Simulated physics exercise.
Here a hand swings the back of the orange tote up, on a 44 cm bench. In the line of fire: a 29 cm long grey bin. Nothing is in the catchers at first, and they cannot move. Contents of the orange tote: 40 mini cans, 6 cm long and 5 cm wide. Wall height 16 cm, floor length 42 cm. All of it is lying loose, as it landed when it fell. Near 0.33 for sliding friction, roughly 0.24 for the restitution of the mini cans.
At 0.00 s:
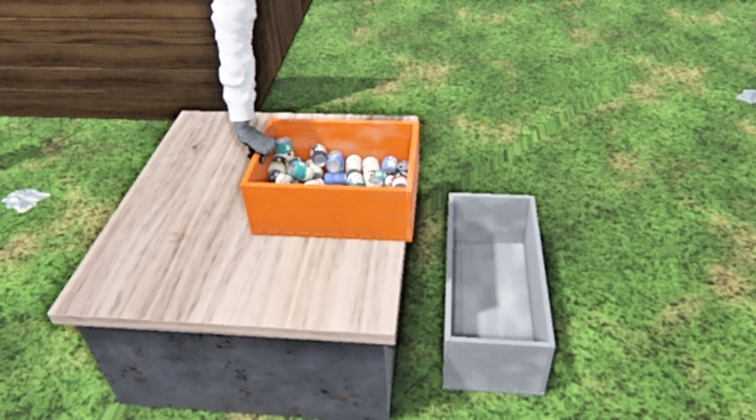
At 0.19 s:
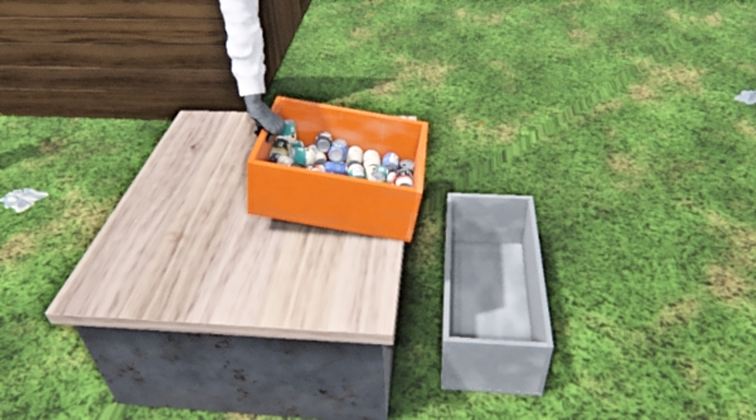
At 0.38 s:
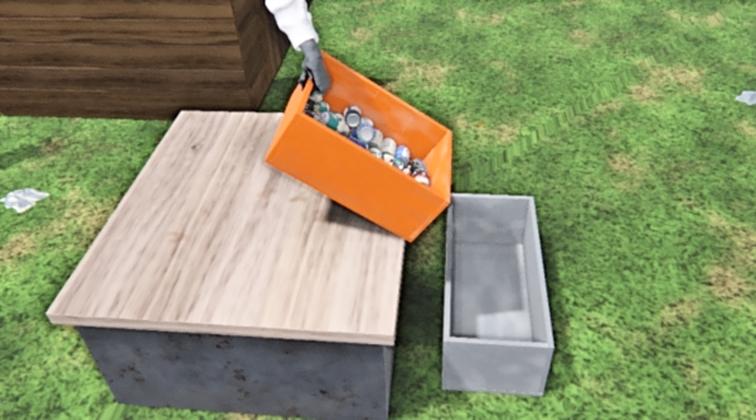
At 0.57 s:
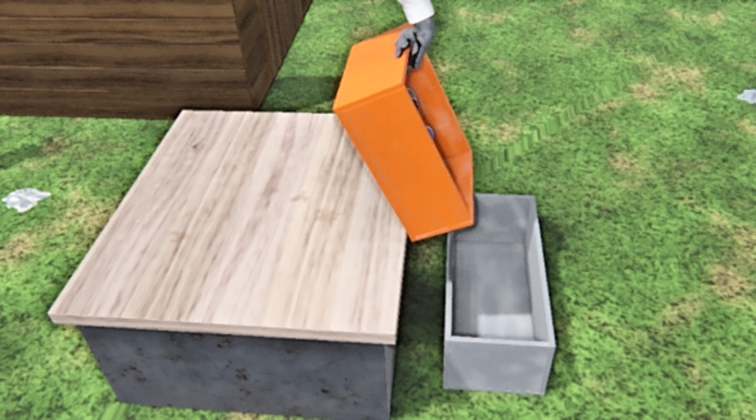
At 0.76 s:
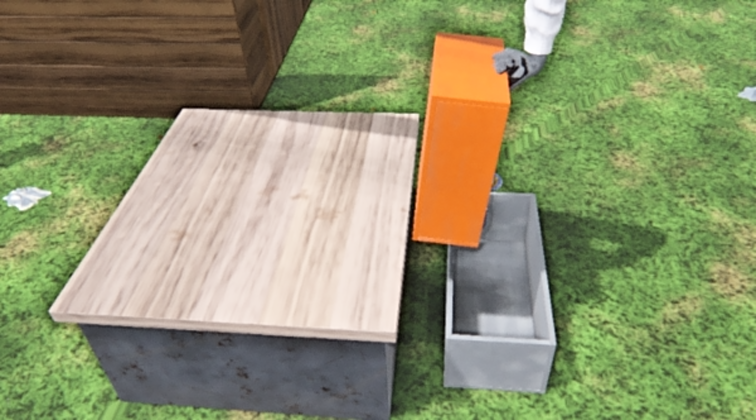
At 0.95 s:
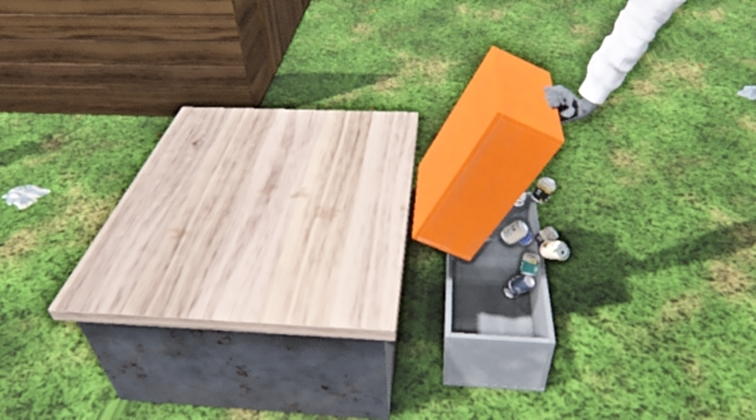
On the grass, a gloved hand tips an orange tote and cans tumble out over a grey bin.
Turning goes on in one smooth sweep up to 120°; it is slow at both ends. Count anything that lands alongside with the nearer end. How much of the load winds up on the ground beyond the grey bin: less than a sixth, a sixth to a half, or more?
A sixth up to half.
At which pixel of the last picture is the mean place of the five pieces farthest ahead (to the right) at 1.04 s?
I'd say near (578, 268).
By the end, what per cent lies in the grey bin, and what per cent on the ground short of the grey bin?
Close to 70 and 0 percent respectively.
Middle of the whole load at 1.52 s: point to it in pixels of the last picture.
About (517, 295).
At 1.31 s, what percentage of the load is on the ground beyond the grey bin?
I'd say near 30 per cent at that moment.
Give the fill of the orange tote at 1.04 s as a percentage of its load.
Still in there: Some 30 per cent.
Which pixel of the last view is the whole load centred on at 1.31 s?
(512, 292).
After 1.04 s, tilt 120°; 11 still in the orange tote, 6 in the grey bin, 2 on the ground beyond the grey bin and 21 in the air.
After 1.16 s, tilt 120°; 5 still in the orange tote, 17 in the grey bin, 5 on the ground beyond the grey bin and 13 in the air.
After 1.31 s, tilt 120°; 22 in the grey bin, 11 on the ground beyond the grey bin and 7 in the air.
Outcome (at 1.52 s), 27 in the grey bin and 13 on the ground beyond the grey bin. Asked share, 13 of 40, 32 per cent.
